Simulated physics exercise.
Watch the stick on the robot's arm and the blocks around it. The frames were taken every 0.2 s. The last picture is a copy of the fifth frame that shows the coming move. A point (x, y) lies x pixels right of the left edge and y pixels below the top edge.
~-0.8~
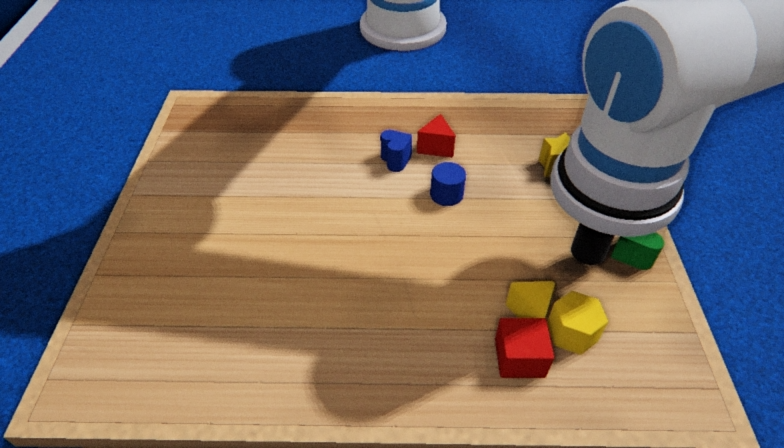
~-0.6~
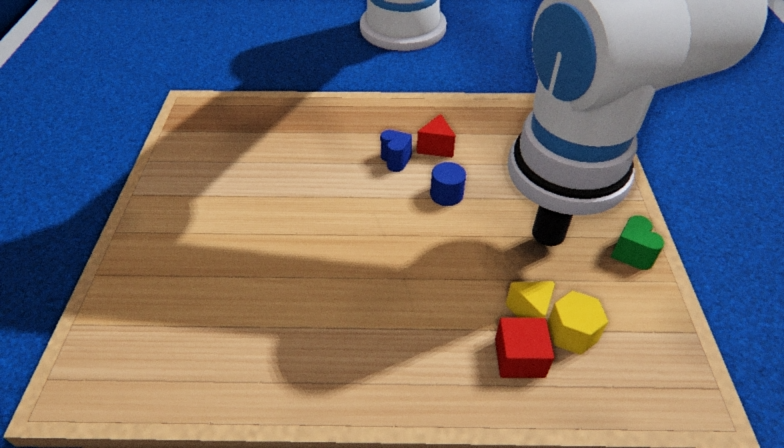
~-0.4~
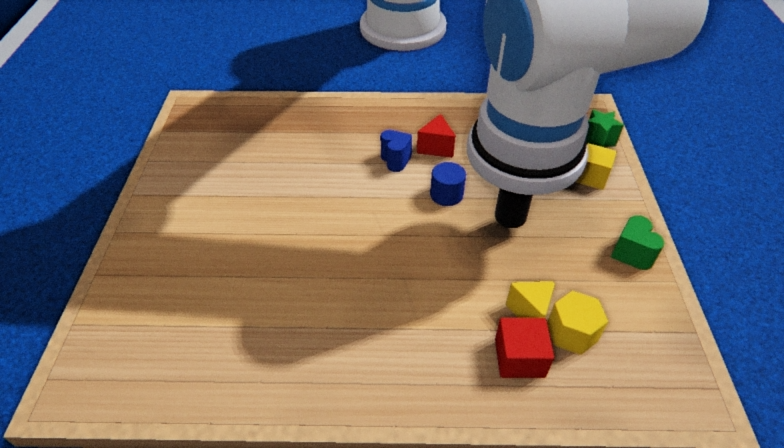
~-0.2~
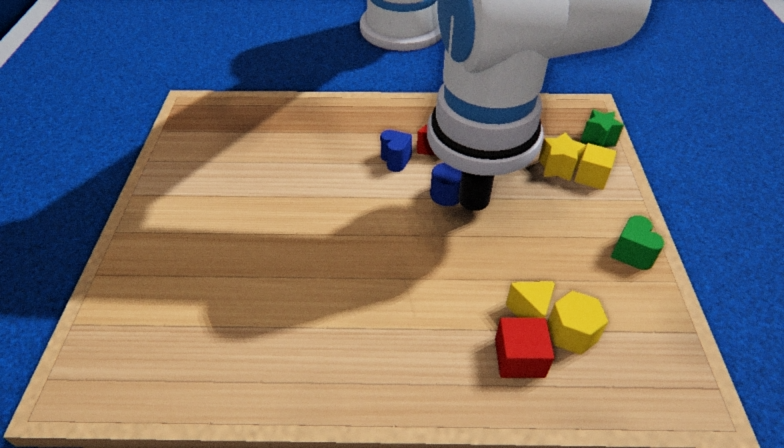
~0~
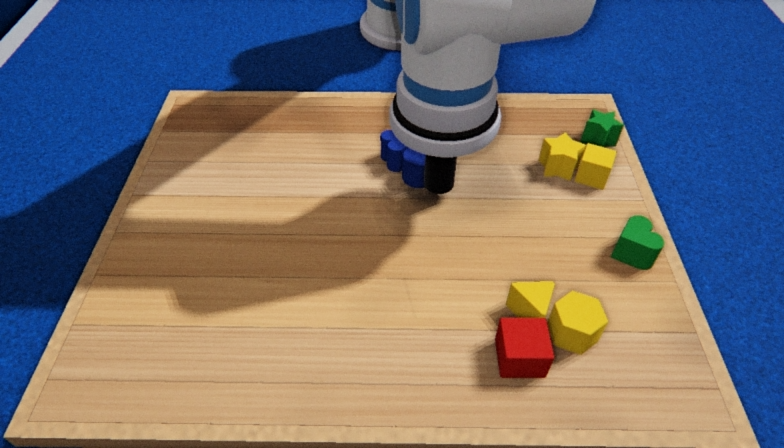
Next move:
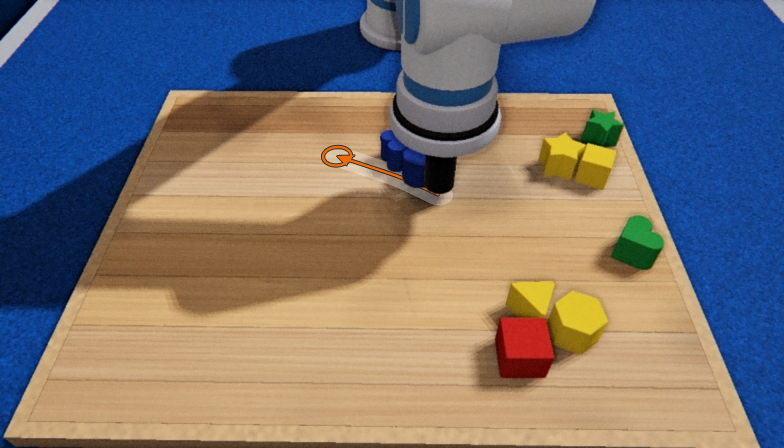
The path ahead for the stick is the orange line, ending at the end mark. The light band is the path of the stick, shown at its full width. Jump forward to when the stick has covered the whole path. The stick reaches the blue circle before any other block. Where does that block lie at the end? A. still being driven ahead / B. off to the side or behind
I choose B.
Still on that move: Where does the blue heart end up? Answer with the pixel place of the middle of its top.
Final place: (369, 103).
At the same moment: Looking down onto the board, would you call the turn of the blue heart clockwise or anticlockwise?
Answer: Clockwise.
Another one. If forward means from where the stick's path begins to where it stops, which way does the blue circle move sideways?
It slides rightward.
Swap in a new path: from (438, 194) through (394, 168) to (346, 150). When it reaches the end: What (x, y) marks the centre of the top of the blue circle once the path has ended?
Roughly at (341, 110).
The line goes from (438, 194) by way of (387, 173) to (337, 156).
The first path, step by step. One third of the way, stick (404, 168); blue heart (376, 123), turned 40° clockwise; blue circle (388, 139).
Two thirds of the way, stick (369, 156); blue heart (369, 108), turned 65° clockwise; blue circle (364, 126).
At the end, stick (336, 146); blue heart (369, 103), turned 85° clockwise; blue circle (347, 117); red three-sided block unmoved.
